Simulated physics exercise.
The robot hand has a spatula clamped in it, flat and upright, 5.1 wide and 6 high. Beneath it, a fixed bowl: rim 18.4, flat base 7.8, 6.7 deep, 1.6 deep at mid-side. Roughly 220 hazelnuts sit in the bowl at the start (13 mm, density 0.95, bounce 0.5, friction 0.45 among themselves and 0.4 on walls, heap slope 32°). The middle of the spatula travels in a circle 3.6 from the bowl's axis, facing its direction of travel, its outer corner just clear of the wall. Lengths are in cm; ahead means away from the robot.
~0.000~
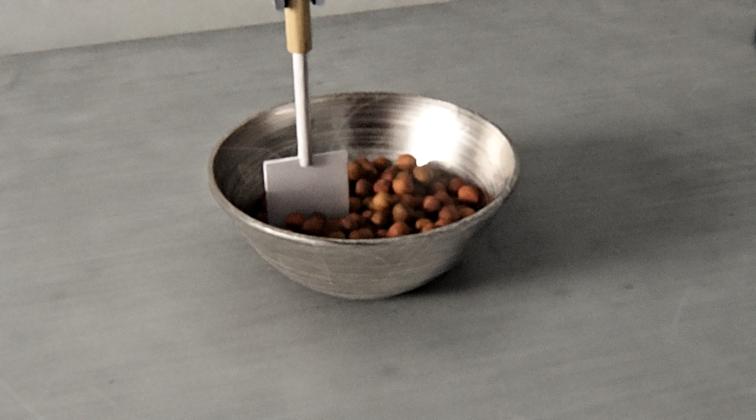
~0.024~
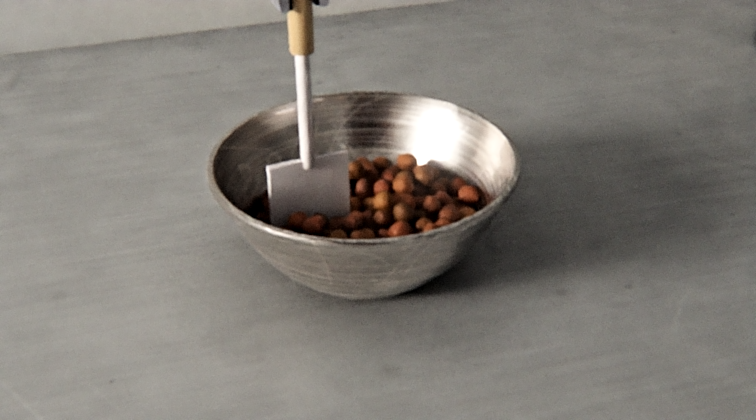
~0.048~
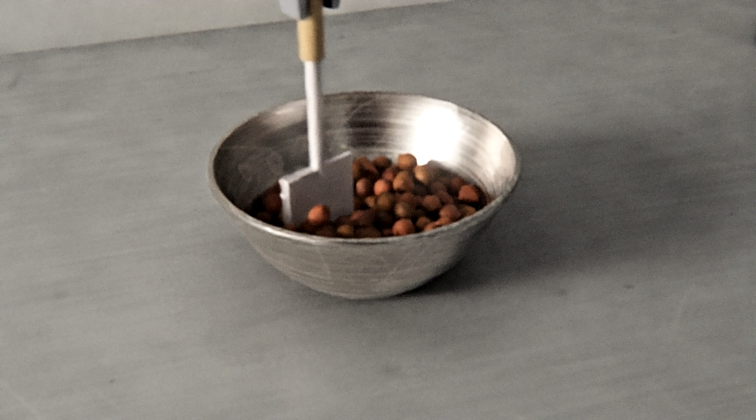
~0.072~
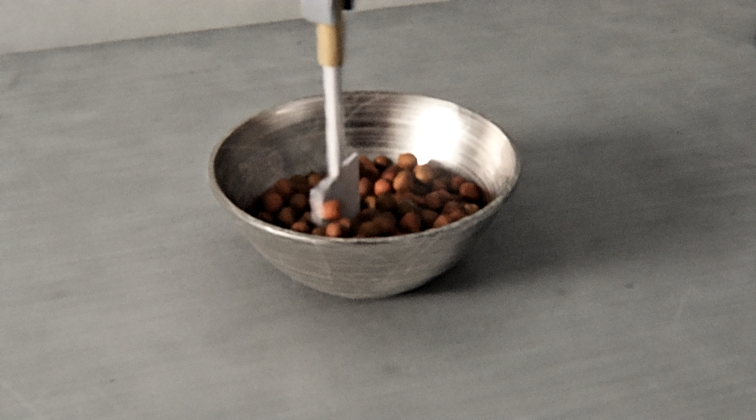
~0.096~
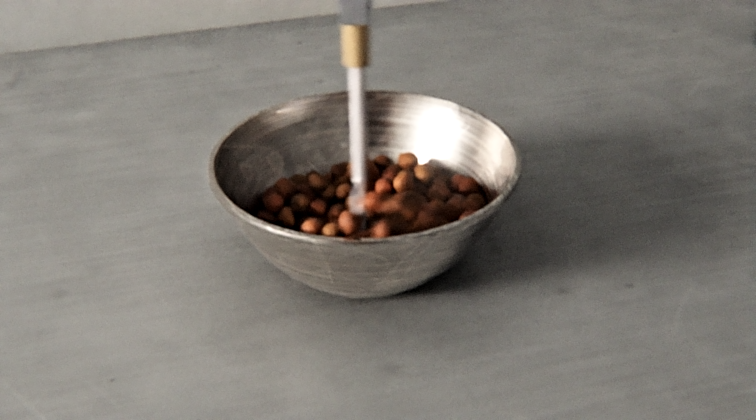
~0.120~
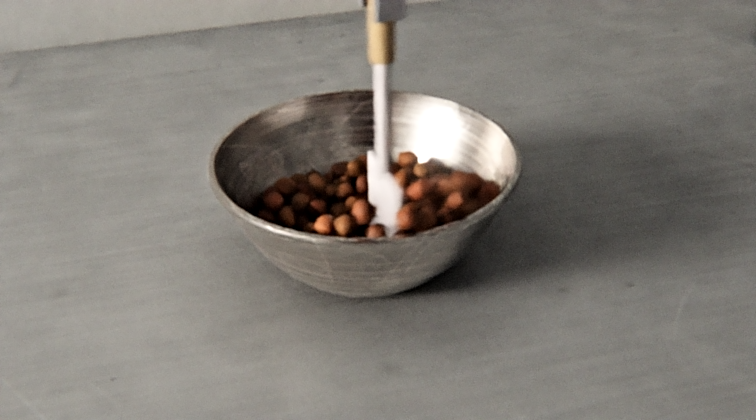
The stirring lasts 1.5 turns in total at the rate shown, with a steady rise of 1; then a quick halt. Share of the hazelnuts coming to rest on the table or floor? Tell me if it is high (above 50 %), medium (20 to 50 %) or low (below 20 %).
It is medium, 20 to 50 %.
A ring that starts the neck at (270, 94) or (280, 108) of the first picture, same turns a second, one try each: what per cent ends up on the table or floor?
Near 0 and 15 in a hundred, one try each.
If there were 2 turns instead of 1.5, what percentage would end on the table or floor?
35 %.
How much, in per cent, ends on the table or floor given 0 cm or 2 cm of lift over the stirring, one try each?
Close to 30 and 25 percent, in that order.
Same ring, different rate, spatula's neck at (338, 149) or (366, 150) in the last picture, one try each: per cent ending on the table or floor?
Near 5 per cent for the first, near 20 per cent for the second.
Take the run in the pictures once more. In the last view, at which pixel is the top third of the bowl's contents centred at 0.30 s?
I'd point to somewhere close to (327, 129).
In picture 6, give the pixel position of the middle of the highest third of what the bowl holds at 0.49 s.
It is centred roughly at (386, 230).
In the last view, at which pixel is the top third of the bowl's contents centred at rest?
Near (405, 174).
By 0.30 s, 265° round, highest piece 12 above the table; 191 in the bowl, 6 on the table or floor, 25 in flight or on the tool.
By 0.49 s, 76° round, highest piece 9 above the table; 167 in the bowl, 40 on the table or floor, 15 in flight or on the tool.
By 0.78 s, 180° round, highest piece 7 above the table; 159 in the bowl, 62 on the table or floor, 1 in flight or on the tool.
By 1.48 s, 180° round, highest piece 6 above the table; 159 in the bowl, 63 on the table or floor.
Final count, 159 in the bowl, 63 on the table or floor. That is 28 % on the table or floor.
